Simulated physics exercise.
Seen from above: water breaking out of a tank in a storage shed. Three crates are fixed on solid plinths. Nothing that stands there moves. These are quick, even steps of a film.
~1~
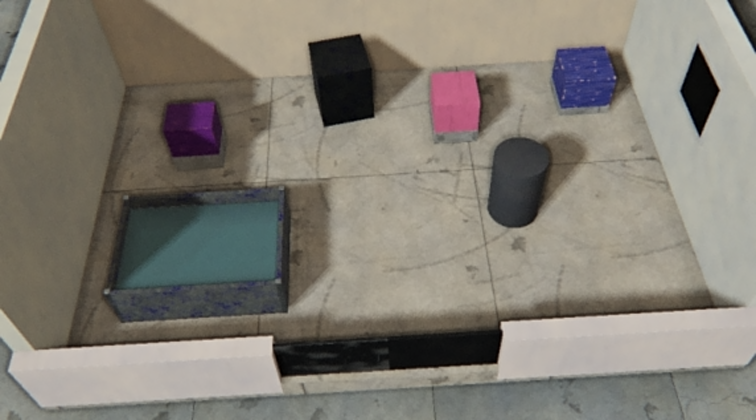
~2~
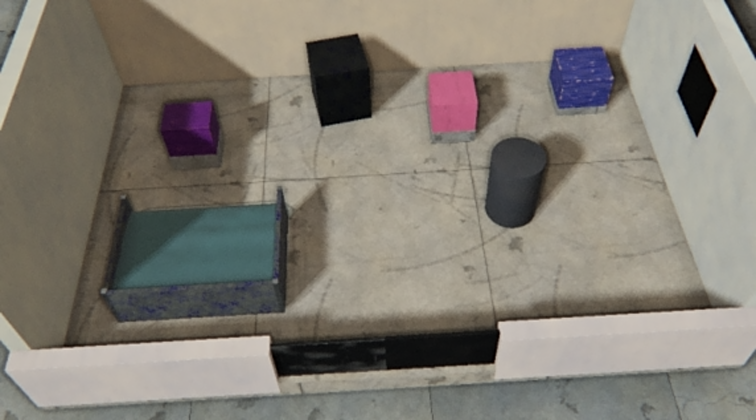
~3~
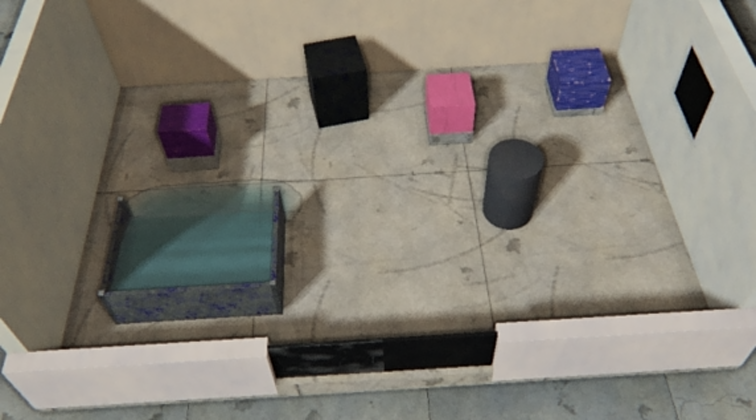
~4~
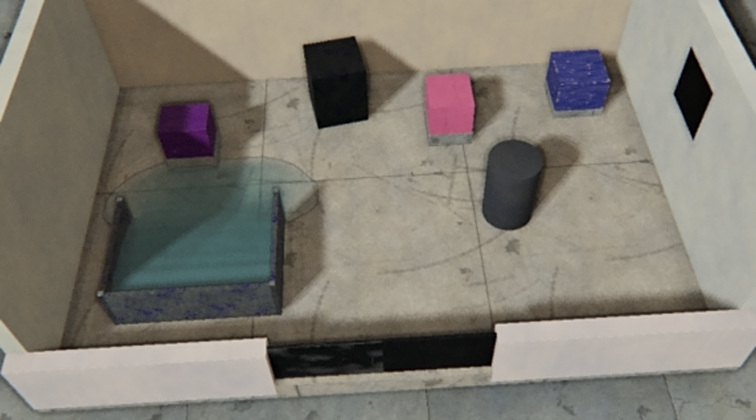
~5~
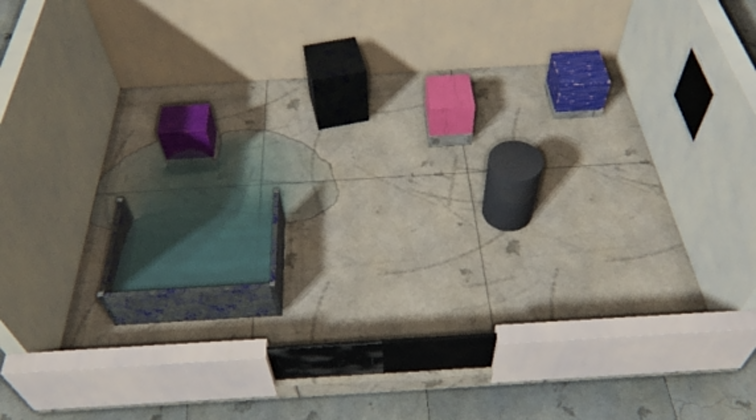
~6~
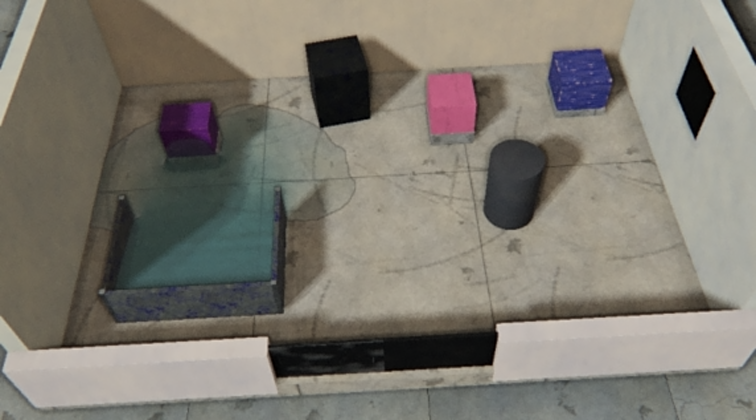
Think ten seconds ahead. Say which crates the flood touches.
The purple crate gets wet; the blue crate stays dry; the pink crate stays dry.
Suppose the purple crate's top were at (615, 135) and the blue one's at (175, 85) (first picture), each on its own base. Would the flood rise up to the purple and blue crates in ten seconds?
In short: Purple is spared; blue ends up wet.
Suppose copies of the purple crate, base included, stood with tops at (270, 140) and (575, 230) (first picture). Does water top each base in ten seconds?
As listed: Ends up wet, keeps dry.
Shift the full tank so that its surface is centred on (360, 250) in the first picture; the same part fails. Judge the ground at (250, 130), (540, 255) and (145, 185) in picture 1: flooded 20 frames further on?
In turn: Wet, not flooded, wet.
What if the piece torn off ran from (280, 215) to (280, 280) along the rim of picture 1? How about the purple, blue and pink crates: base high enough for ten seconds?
The purple one escapes it; the blue one is soaked; the pink one remains dry.
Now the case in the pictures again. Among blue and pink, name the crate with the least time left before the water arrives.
It is the pink crate.
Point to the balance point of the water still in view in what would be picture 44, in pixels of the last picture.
I would point to (300, 175).
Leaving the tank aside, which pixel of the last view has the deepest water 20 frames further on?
Near (204, 135).
A moment on, water covers 25 % of the floor; the purple crate water round its plinth, the blue crate not reached, the pink crate not reached.
Next, water covers 30 % of the floor; the purple crate water round its plinth, the blue crate not reached, the pink crate water round its plinth.
Then, water covers 50 % of the floor; the purple crate water round its plinth, the blue crate water round its plinth, the pink crate water round its plinth.
Later, water covers 75 % of the floor; the purple crate water round its plinth, the blue crate water round its plinth, the pink crate water round its plinth.
In the end, water covers 95 % of the floor; the purple crate was topped, the blue crate stayed above the water, the pink crate stayed above the water.
